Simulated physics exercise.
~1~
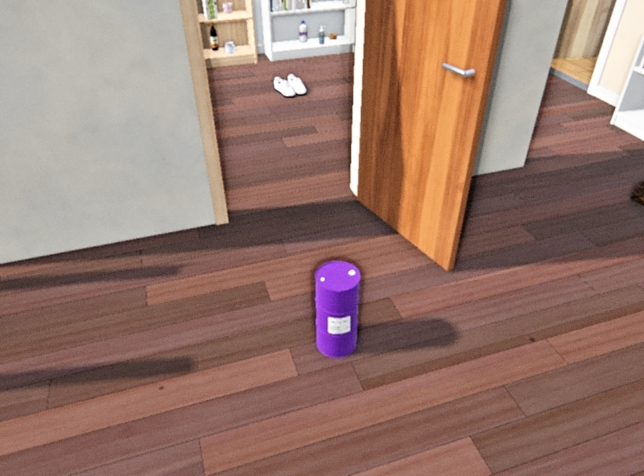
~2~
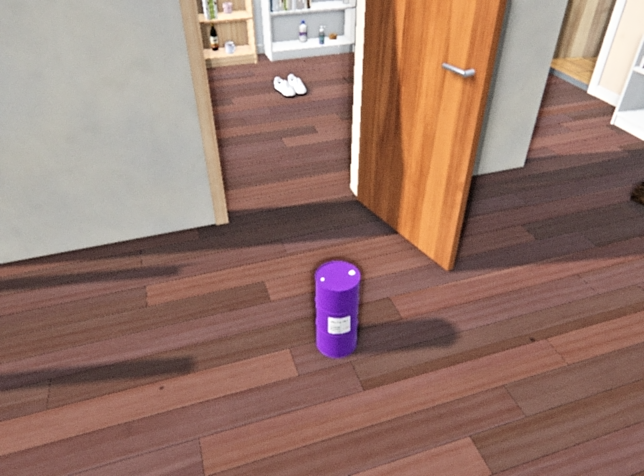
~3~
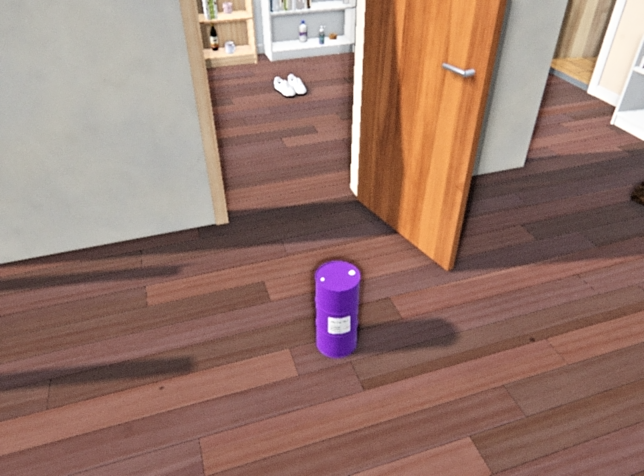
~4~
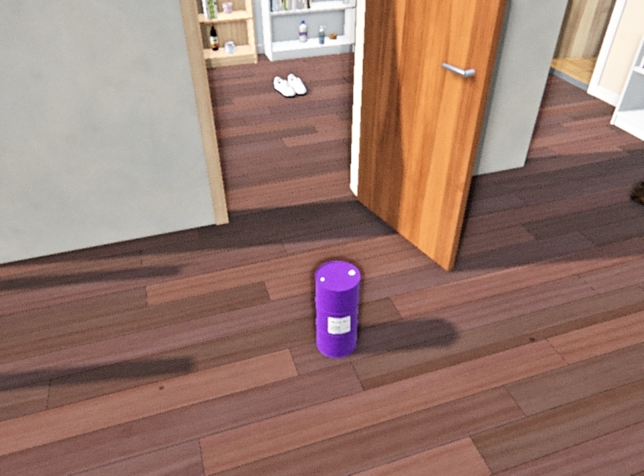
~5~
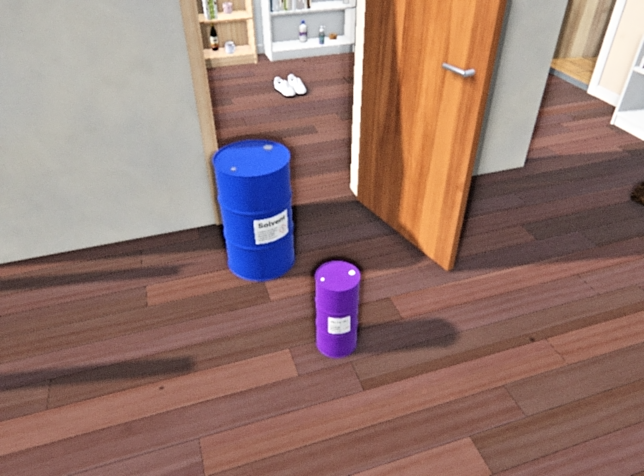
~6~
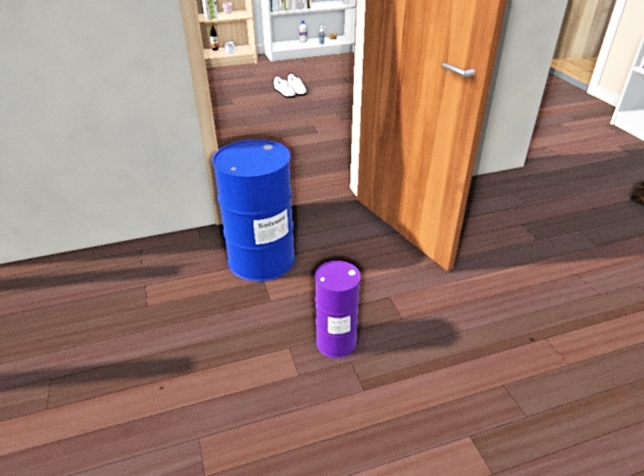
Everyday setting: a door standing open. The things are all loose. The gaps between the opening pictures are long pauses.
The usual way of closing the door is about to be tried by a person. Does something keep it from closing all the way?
The door will be held back from its frame.
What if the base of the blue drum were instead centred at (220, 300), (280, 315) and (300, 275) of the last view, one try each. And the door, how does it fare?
Well, the first time the door completes its swing, the second time it completes its swing, and the third time it halts partway.
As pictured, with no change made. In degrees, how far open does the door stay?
It comes to about 40°.
Then, 0.60 s later than the last frame, door at 85°.
Then, 1.00 s later than the last frame, door at 60°.
When it is over, door at 42°; both as before. End places, in pixels of the last picture, blue drum near (257, 212).
